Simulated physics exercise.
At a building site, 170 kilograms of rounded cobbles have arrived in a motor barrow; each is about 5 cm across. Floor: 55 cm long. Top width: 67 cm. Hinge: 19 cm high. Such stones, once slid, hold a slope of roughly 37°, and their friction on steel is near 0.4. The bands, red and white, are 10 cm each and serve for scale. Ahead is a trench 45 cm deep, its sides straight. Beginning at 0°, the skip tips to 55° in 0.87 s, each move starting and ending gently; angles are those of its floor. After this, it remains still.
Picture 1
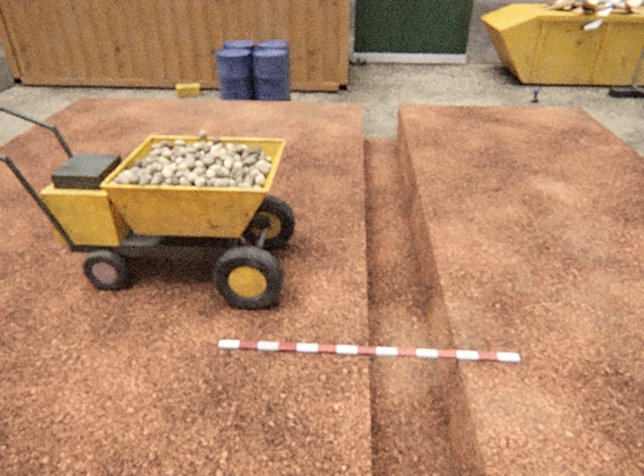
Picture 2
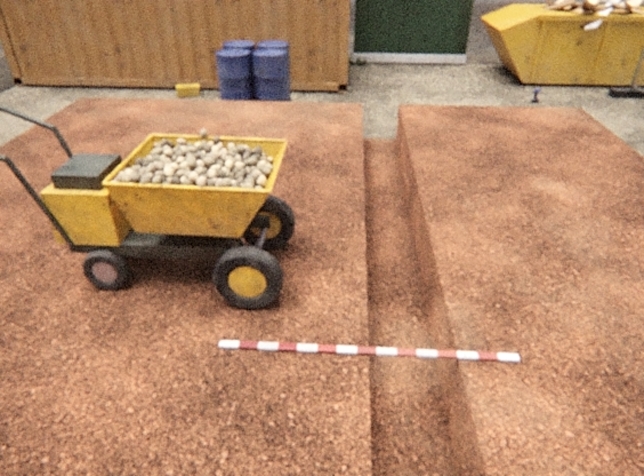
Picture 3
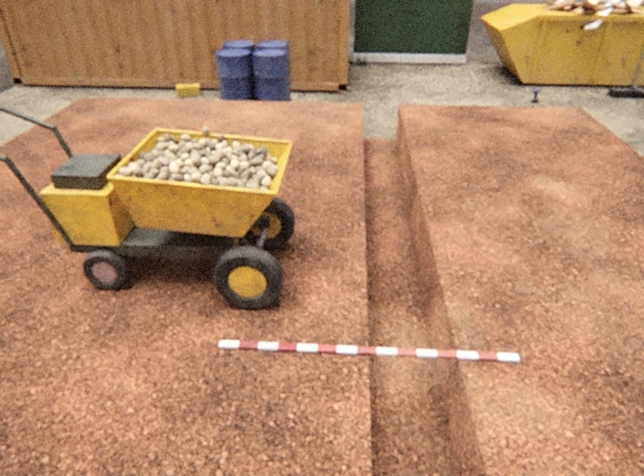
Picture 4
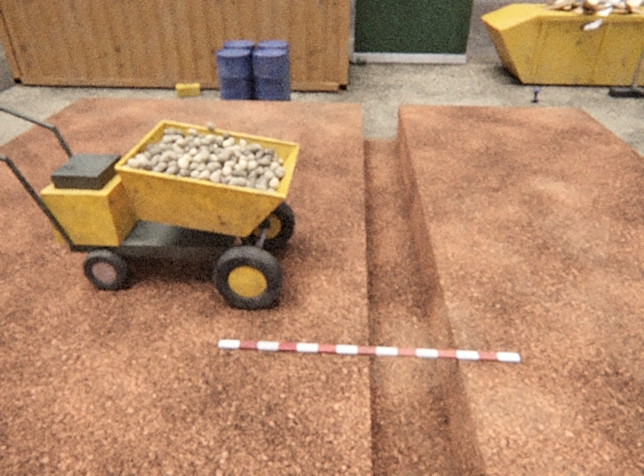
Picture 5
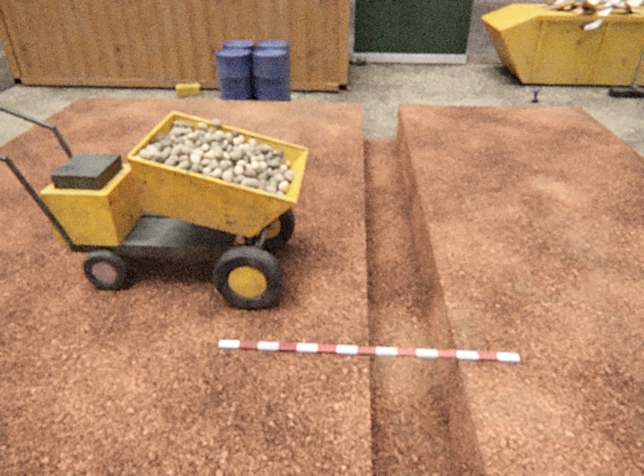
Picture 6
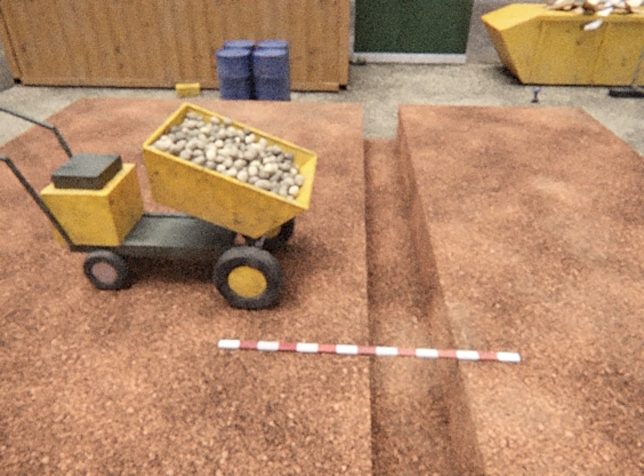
Yellow dumper's skip full of rounded stones tilting gradually toward the right beside a straight-sided trench, its wheels staying still.
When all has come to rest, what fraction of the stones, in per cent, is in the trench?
At the end about 38 per cent of the stones are there.
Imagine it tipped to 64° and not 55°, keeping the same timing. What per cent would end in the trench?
Trench share: Approx. 70%.
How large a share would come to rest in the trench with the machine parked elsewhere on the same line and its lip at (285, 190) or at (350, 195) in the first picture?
40 and 15 %.
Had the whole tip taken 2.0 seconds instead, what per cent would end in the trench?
It would come to roughly 30 per cent.
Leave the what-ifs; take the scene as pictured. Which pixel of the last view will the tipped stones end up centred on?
Their middle lands near (404, 331).
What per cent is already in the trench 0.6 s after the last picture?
Around 5 per cent of it.
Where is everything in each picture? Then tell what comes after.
Lip at (267, 191), floor tilted 0°, highest stones at (197, 151), in the first picture.
The skip is at 1°, its lip at (269, 192); the top of the load is at (190, 150), in the second picture.
Lip at (275, 194), floor tilted 4°, highest stones at (195, 147), in the third picture.
Lip at (284, 197), floor tilted 9°, highest stones at (189, 141), in the fourth picture.
The skip is at 15°, its lip at (295, 202); the top of the load is at (190, 134), in the fifth picture.
The skip is at 21°, its lip at (307, 209); the top of the load is at (189, 127), in the sixth picture.
Then, 0.3 s after the last picture the floor is at 46°, 100 % in the skip; the foremost stones are at (330, 205).
Then, 0.6 s after the last picture the floor is at 55°, 88 % in the skip, 5 % short of the trench, 6 % in the trench; the foremost stones are at (400, 269).
Then, 1.0 s after the last picture the floor is at 55°, 66 % in the skip, 4 % short of the trench, 29 % in the trench; the foremost stones are at (433, 320).
Then, 2.9 s after the last picture the floor is at 55°, 59 % in the skip, 3 % short of the trench, 38 % in the trench; the foremost stones are at (440, 322).
